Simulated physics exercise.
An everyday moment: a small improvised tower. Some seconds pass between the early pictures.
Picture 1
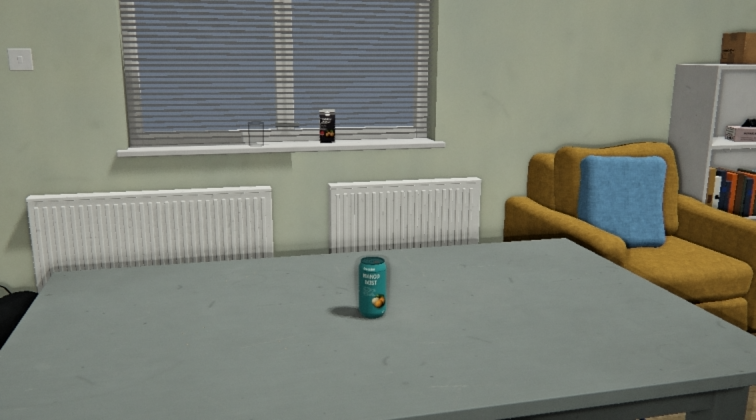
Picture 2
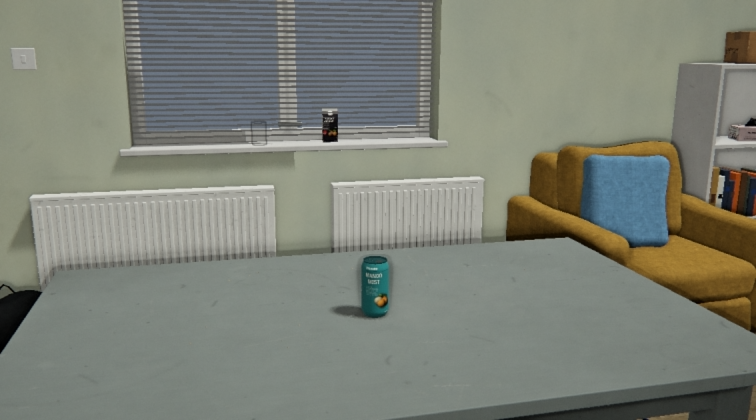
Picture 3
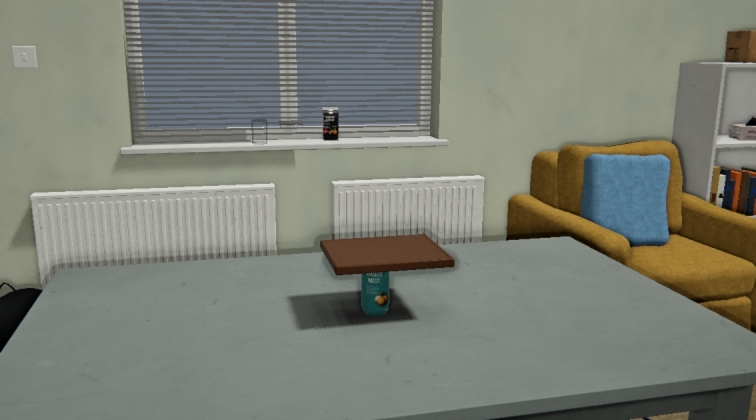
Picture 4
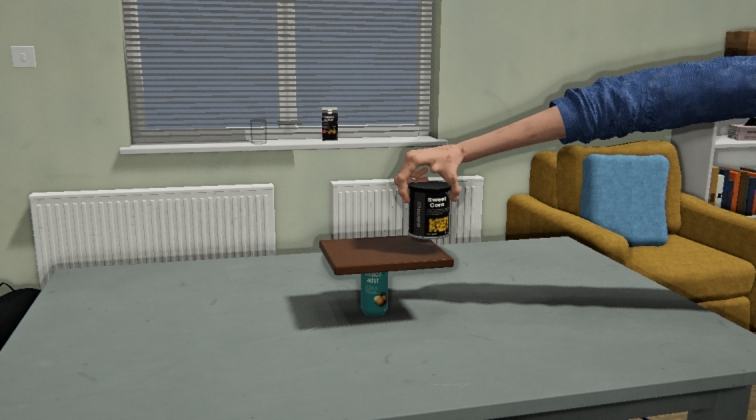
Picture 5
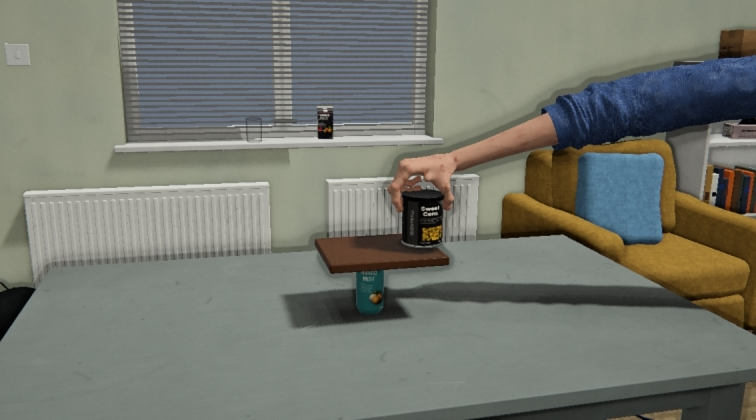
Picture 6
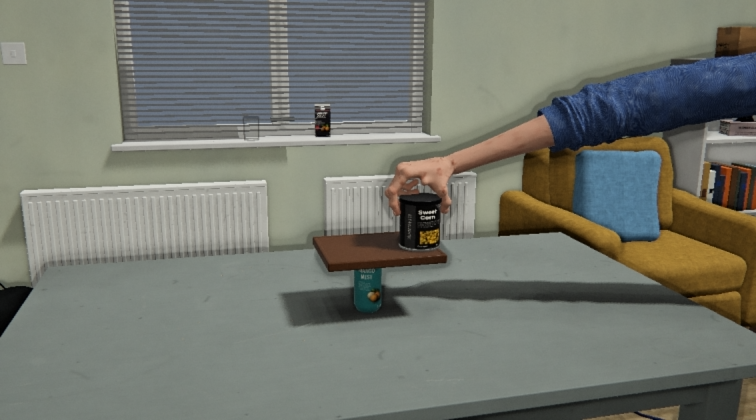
A living room with pale green walls is seen from slightly above a grey table, the view drifting slightly. A turquoise can stands mid-table, with white radiators and a blinded window behind and a mustard armchair with a blue cushion at right. A brown board appears on top of the can, then a blue-sleeved arm from the right lowers a black tin onto the board's right side, still gripping it.
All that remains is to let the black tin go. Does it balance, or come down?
Here the stack gives way.
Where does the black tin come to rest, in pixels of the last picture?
Near (468, 290).
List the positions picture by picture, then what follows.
The last thing is not in view yet; turquoise can (372, 288), in the first frame.
The last thing is not in view yet; turquoise can (375, 287), in the second frame.
The last thing is not in view yet; turquoise can (375, 286), in the third frame.
Coming down; black tin (429, 209); turquoise can (374, 286), in the fourth frame.
Coming down; black tin (422, 218); turquoise can (370, 284), in the fifth frame.
Set down, still held; black tin (420, 221); turquoise can (368, 282), in the sixth frame.
Then, 0.40 s on from there, black tin now fallen; brown lid turned 71° from how it was put.
Then, 1.00 s on from there, brown lid now fallen; turquoise can turned 44° from how it was put.
Then, 1.30 s on from there, turquoise can now fallen.
In the end, fallen, black tin, turquoise can and brown lid. At the end, from the last picture's camera, black tin near (468, 290). The stack loses its balance.
